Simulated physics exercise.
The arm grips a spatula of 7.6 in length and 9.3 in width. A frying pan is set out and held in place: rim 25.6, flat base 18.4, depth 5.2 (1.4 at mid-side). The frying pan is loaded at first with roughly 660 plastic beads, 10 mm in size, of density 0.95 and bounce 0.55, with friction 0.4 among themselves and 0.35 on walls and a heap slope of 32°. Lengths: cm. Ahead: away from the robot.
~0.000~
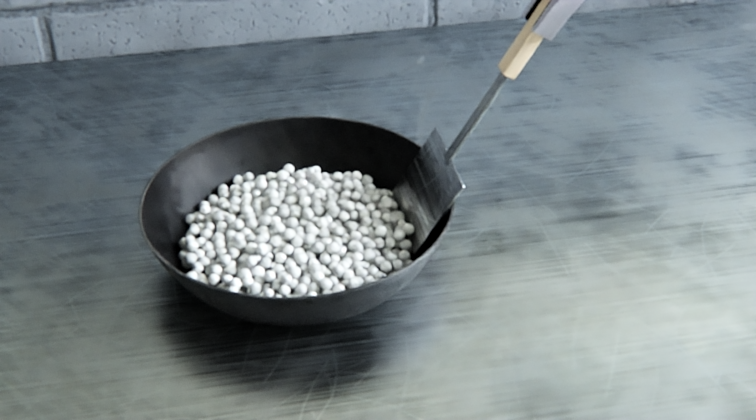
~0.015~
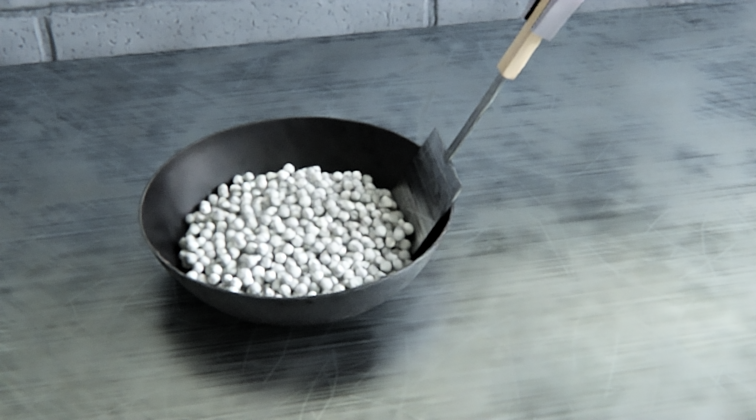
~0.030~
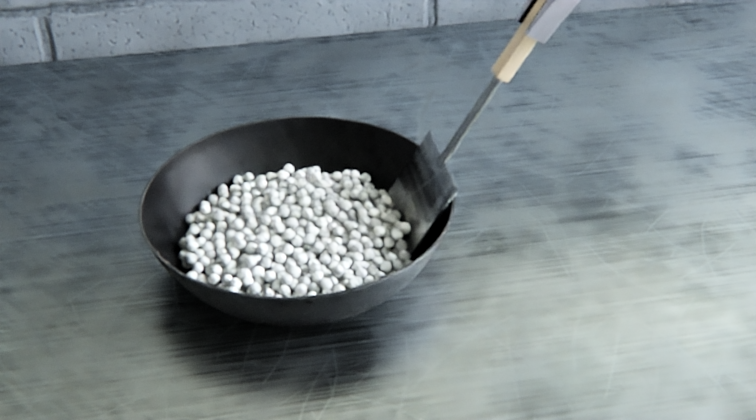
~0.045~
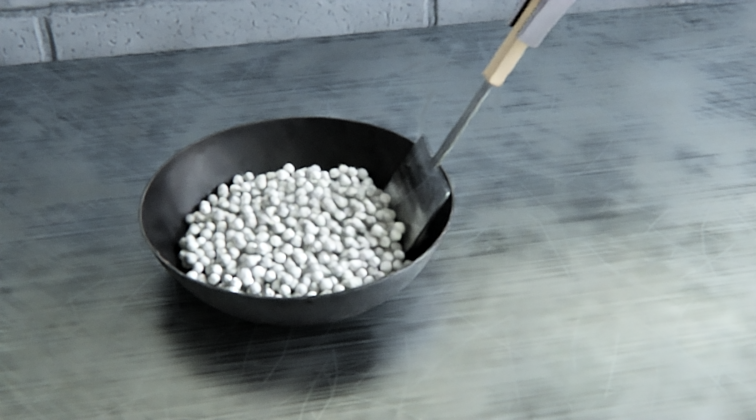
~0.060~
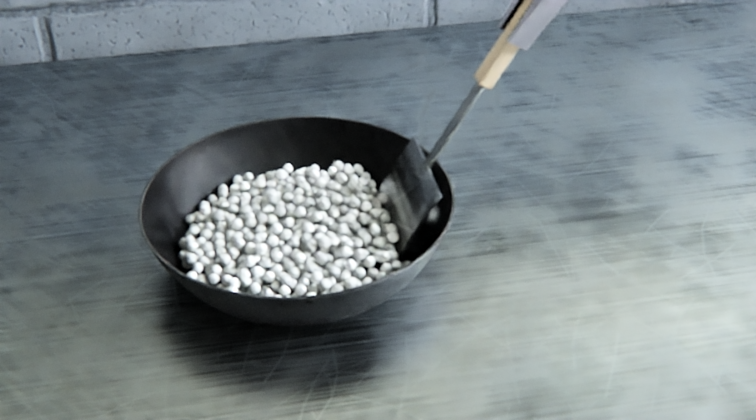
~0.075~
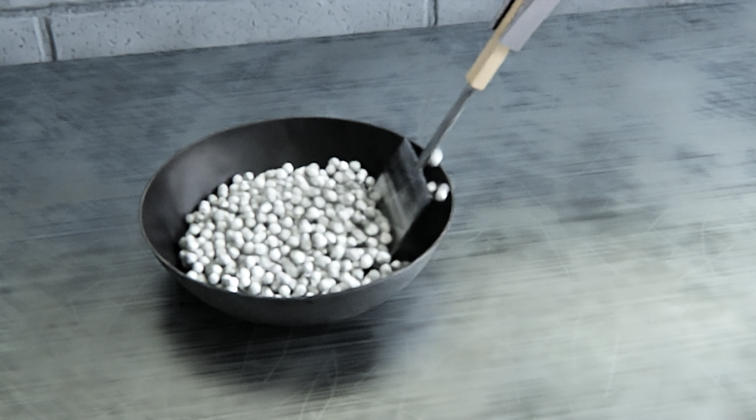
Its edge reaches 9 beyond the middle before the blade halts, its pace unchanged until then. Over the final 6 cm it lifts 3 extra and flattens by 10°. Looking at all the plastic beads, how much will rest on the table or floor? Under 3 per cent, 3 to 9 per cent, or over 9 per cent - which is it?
It is 3 to 9 per cent.
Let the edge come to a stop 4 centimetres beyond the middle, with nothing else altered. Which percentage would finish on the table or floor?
Then roughly 0 percent would finish on the table or floor.
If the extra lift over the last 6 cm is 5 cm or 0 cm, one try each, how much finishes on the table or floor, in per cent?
Try one gives about 10 in a hundred, try two about 5 in a hundred.
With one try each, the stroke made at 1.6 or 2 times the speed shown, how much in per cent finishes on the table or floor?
The two tries give about 20 and 25 in a hundred.
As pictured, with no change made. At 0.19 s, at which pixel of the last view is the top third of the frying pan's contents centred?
(281, 225).
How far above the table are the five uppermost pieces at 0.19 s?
Roughly 9 centimetres.
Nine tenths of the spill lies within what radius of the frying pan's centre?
Roughly 30 cm.
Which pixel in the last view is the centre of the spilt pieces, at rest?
Roughly at (86, 270) in the final view.
After 0.19 s, sloping 59°, highest piece 15 above the table; 652 in the frying pan, 3 on the blade or in flight.
After 0.31 s, sloping 55°, highest piece 10 above the table; 652 in the frying pan, 1 on the table or floor, 2 on the blade or in flight.
After 0.57 s, sloping 49°, highest piece 6 above the table; 619 in the frying pan, 29 on the table or floor, 7 on the blade or in flight.
After 1.62 s, sloping 49°, highest piece 6 above the table; 618 in the frying pan, 37 on the table or floor.
In the end, 618 in the frying pan, 37 on the table or floor. That is 6 % on the table or floor.
